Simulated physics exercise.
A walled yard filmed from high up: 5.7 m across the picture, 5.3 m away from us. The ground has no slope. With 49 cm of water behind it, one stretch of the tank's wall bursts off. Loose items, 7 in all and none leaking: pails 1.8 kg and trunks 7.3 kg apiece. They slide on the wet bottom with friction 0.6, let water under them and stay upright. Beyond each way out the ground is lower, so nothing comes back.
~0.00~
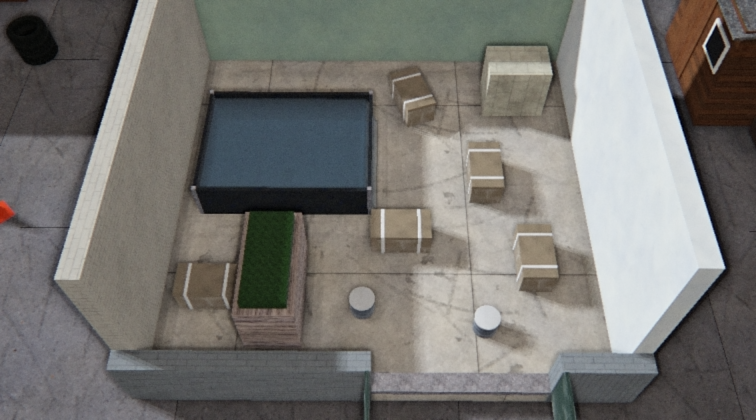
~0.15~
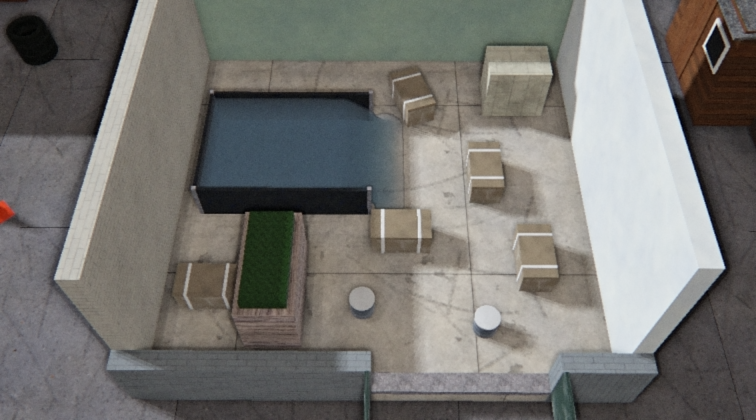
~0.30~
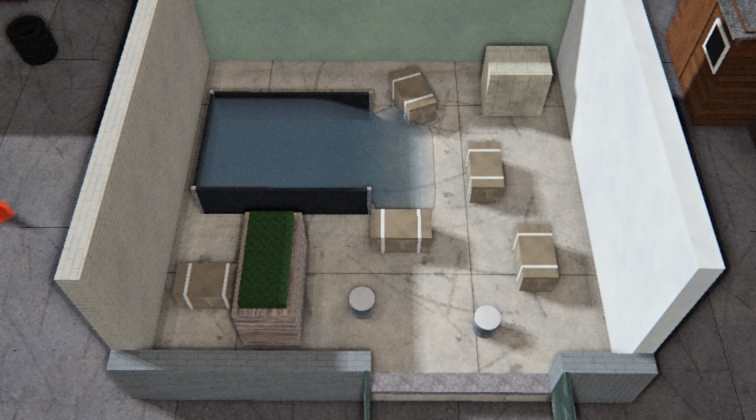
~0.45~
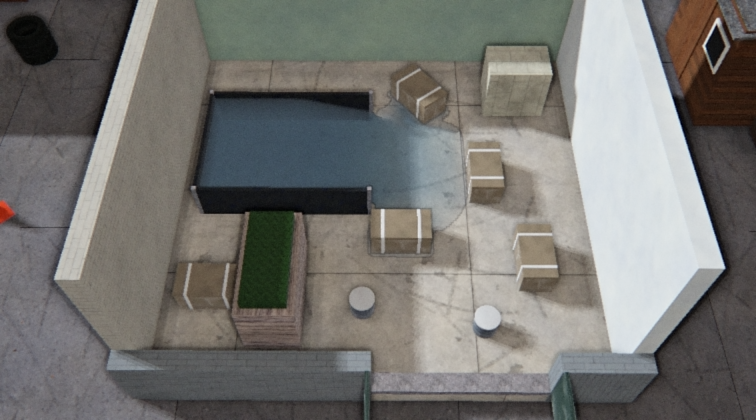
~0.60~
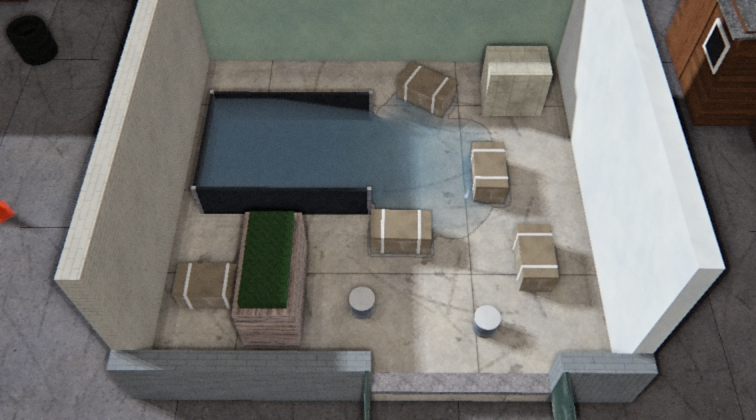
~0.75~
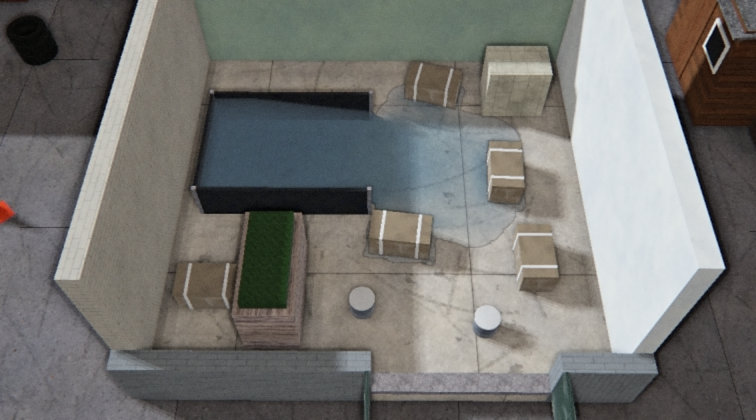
Water pouring from the open right side of a dark tank across a walled yard floor, pushing nearby strapped boxes slightly away.
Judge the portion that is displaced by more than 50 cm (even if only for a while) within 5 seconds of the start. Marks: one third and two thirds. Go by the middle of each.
It is between one and two thirds.
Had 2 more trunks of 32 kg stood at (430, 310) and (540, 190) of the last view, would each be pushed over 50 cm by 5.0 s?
In that order: Short of it, past it.
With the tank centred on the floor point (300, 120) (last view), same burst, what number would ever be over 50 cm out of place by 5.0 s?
Then 4.
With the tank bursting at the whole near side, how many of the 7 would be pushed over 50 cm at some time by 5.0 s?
Then 5.
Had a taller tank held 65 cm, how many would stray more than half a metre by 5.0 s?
In that case 5 of them.
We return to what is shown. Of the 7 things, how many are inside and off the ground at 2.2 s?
I count 3.
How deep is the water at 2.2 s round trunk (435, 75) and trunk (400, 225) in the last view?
Roughly 6 and 1 cm.
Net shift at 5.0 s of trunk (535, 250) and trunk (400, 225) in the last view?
In that order: 250 cm, 20 cm.
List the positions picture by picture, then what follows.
The first frame shows a trunk at (412, 88), on the bottom; a trunk at (486, 164), on the bottom; 4.0 m2 under water; 0 of 7 have shifted.
The second frame shows a trunk at (412, 88) rests on the ground; a trunk at (486, 164), on the bottom; 4.8 m2 under water; 0 of 7 have shifted.
The third frame shows a trunk at (413, 88), on the bottom; a trunk at (486, 164) rests on the ground; water covers 5.7 m2; 0 of 7 have shifted.
The fourth frame shows a trunk at (419, 85), on the bottom, 12 cm from its start; a trunk at (486, 164), on the bottom; 6.6 m2 under water; 1 of 7 have shifted.
The fifth frame shows a trunk at (427, 81), on the bottom, 27 cm from its start; a trunk at (490, 164) rests on the ground, 6 cm from its start; water covers 7.6 m2; 2 of 7 have shifted.
The sixth frame shows a trunk at (434, 76) rests on the ground, 42 cm from its start; a trunk at (507, 164), on the bottom, 29 cm from its start; 8.9 m2 under water; 3 of 7 have shifted.
After 1.1 s 2 of 7 are over 50 cm from their spots; 0 afloat.
After 2.2 s 3 of 7 are over 50 cm from their spots; 3 afloat.
After 3.5 s 3 of 7 are over 50 cm from their spots; 3 afloat.
After 5.0 s 4 of 7 are over 50 cm from their spots, and 4 have been at some point; 3 afloat.
